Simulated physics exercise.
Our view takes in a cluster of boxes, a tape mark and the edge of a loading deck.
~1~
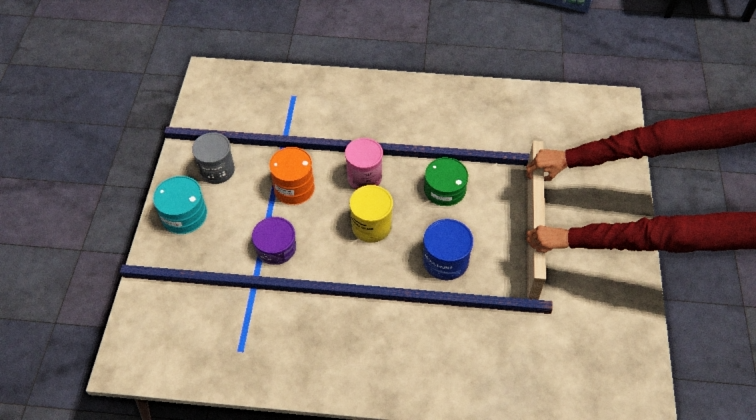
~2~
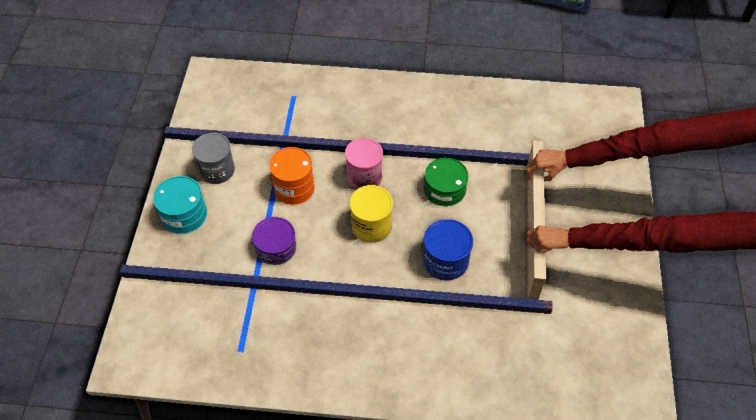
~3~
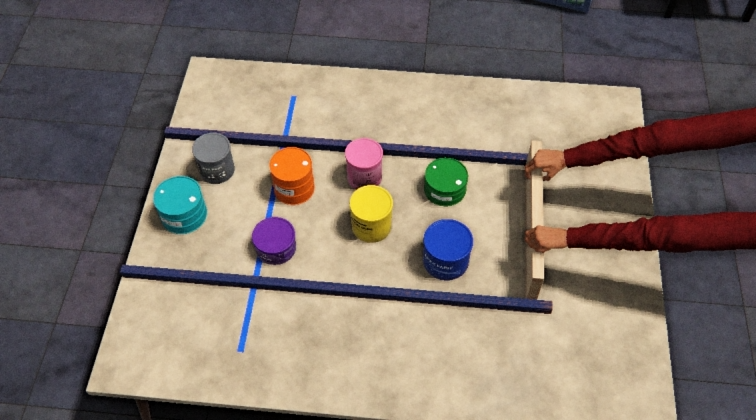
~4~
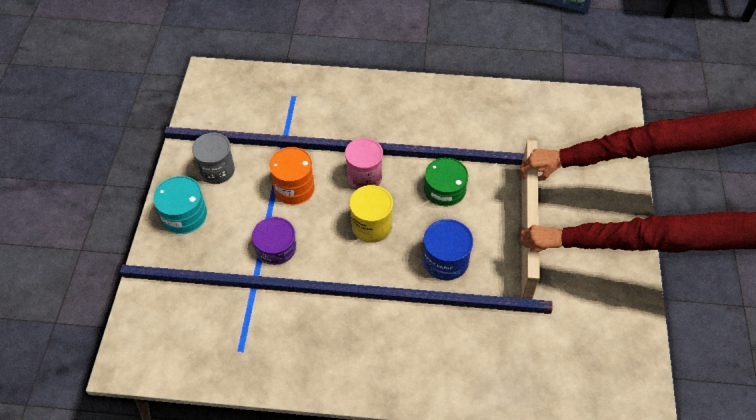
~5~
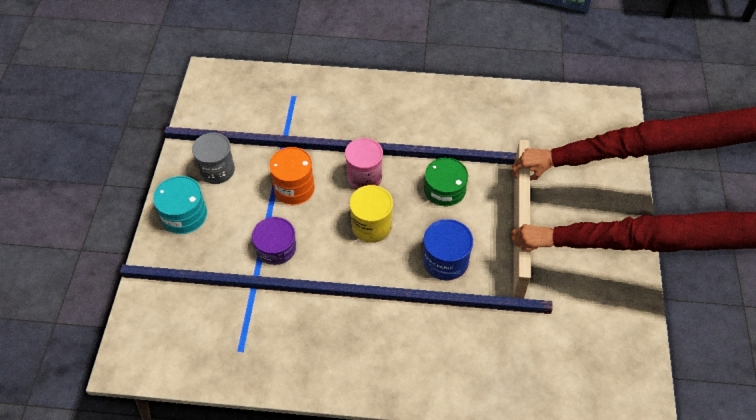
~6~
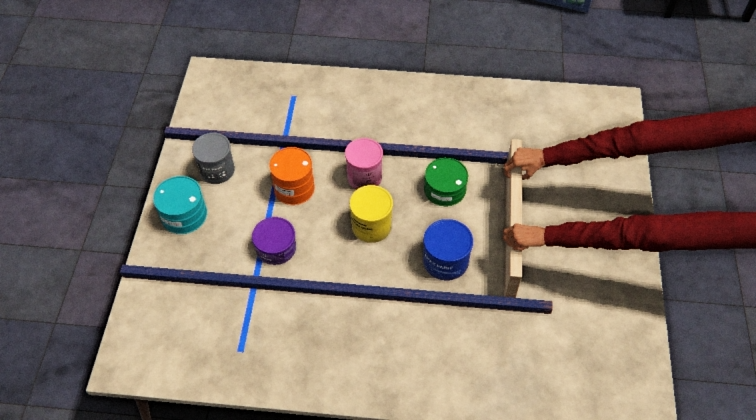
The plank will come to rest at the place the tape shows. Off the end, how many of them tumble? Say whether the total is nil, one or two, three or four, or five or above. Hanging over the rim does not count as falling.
No fall happens.
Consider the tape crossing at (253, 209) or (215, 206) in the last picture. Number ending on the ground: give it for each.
Per try: 0; 2.
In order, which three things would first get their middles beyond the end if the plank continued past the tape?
Order: Turquoise canister, grey pail, purple pail.
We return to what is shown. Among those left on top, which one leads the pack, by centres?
Answer: The turquoise canister.
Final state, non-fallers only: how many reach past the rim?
Result: 0.
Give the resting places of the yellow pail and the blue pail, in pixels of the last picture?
The yellow pail finishes at (247, 203); the blue pail finishes at (236, 240).
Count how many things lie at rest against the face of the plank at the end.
The count comes out at 3.
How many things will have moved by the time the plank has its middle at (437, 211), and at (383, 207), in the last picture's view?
At the first point the count is 2, at the second it's 4.
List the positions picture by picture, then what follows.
The first frame shows turquoise canister (181, 205); grey pail (214, 159); purple pail (275, 241); plank (535, 219); tape (270, 210).
The second frame shows grey pail (214, 159); blue pail (447, 250).
The third frame shows purple pail (275, 241); plank (534, 219).
The fourth frame shows turquoise canister (181, 205); green canister (446, 182).
The fifth frame shows grey pail (214, 159); pink pail (364, 165).
The sixth frame shows turquoise canister (181, 205); grey pail (214, 159); purple pail (275, 241); plank (513, 217); tape (270, 210).
Soon after, none off yet; turquoise canister at rest near (181, 205); grey pail at rest near (214, 159); purple pail at rest near (275, 241).
In the end, the number that fall off is zero.
